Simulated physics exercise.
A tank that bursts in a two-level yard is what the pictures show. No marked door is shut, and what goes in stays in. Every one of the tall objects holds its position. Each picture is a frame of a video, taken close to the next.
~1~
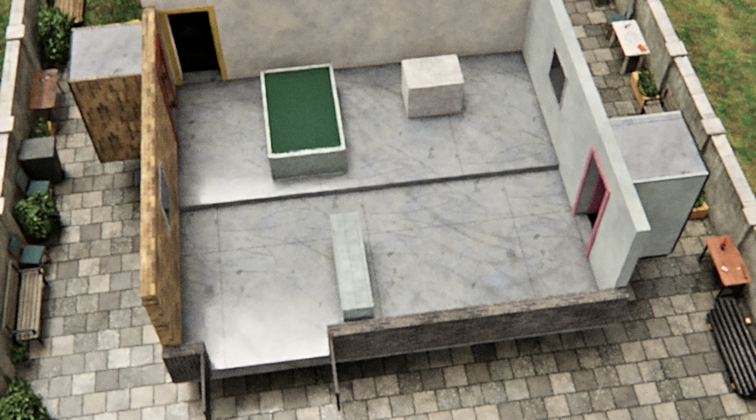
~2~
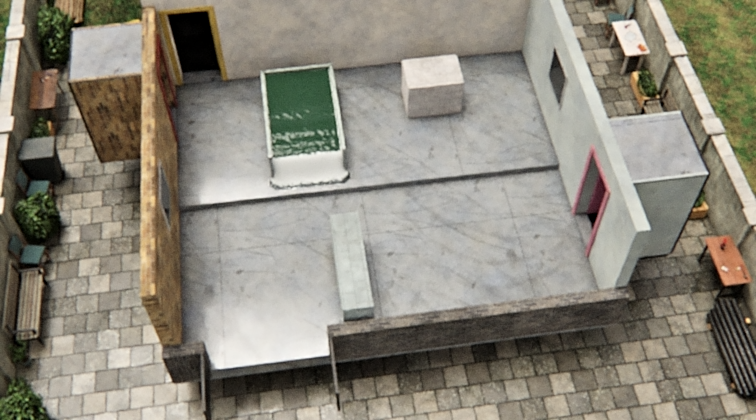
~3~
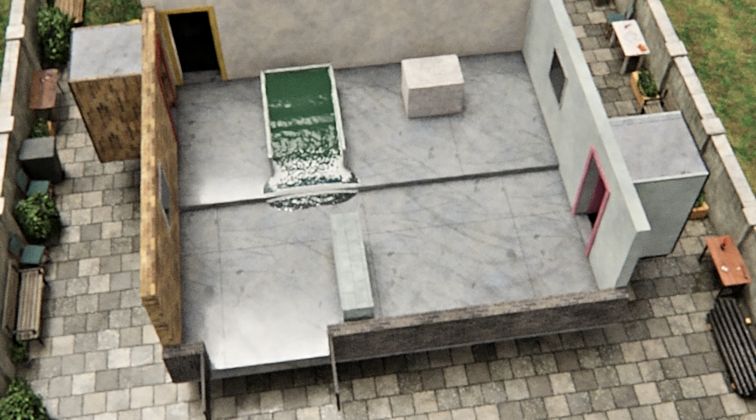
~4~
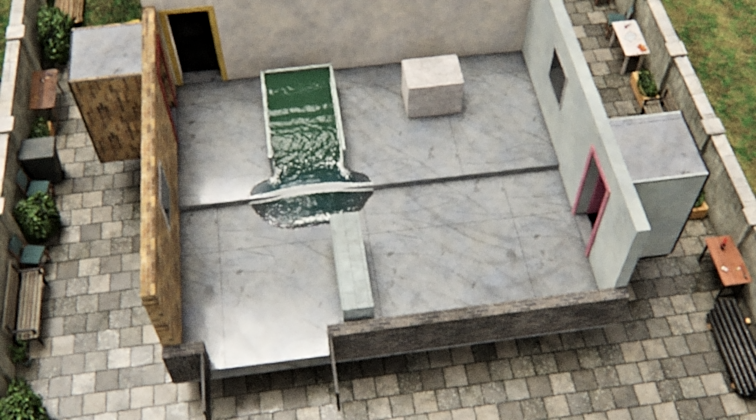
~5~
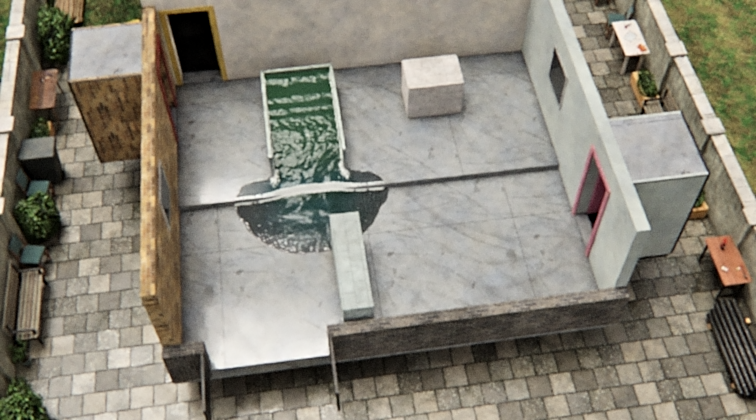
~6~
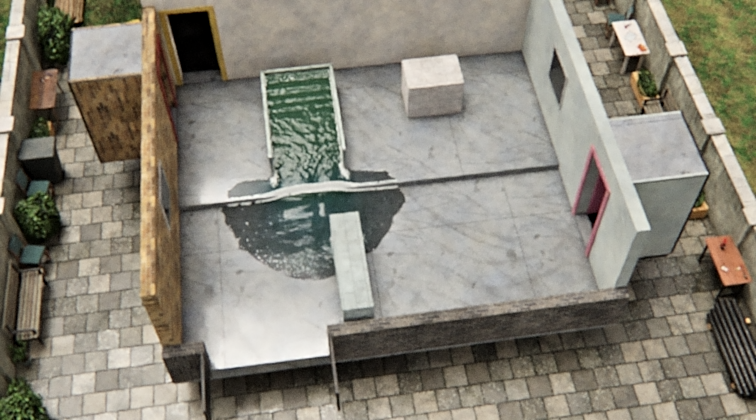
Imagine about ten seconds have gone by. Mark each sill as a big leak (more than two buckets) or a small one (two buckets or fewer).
Red door: Small; pink door: Small; yellow door: Small.
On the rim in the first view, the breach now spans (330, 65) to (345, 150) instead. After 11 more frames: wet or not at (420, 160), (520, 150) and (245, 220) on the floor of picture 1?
Point by point: Soaked; soaked; unwetted.
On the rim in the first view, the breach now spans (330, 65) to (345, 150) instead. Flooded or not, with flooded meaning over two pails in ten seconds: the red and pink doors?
Red: Below, pink: Above.
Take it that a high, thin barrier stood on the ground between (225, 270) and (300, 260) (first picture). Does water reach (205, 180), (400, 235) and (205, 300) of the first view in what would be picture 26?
Reading the points as listed, I get deluged, then deluged, then deluged.
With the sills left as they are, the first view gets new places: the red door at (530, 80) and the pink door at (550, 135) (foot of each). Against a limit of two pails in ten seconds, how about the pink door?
Note: Pink door keeps within limits.
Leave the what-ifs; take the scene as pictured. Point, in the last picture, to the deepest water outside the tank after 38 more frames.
Close to (554, 170), I'd say.
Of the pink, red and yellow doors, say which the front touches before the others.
Answer: The one in pink.
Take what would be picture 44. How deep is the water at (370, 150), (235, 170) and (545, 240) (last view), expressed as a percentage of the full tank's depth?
The three come to some 0, 0 and 8 per cent respectively.
A moment on, water covers 25 % of the floor; the red door not reached, the pink door not reached, the yellow door not reached.
Next, water covers 35 % of the floor; the red door not reached, the pink door not reached, the yellow door not reached.
Then, water covers 50 % of the floor; the red door not reached, the pink door wet at the sill, nothing in, the yellow door not reached.
Later, water covers 50 % of the floor; the red door not reached, the pink door under two buckets in, the yellow door not reached.
In the end, water covers 50 % of the floor; the red door not reached, the pink door under two buckets in, the yellow door not reached.
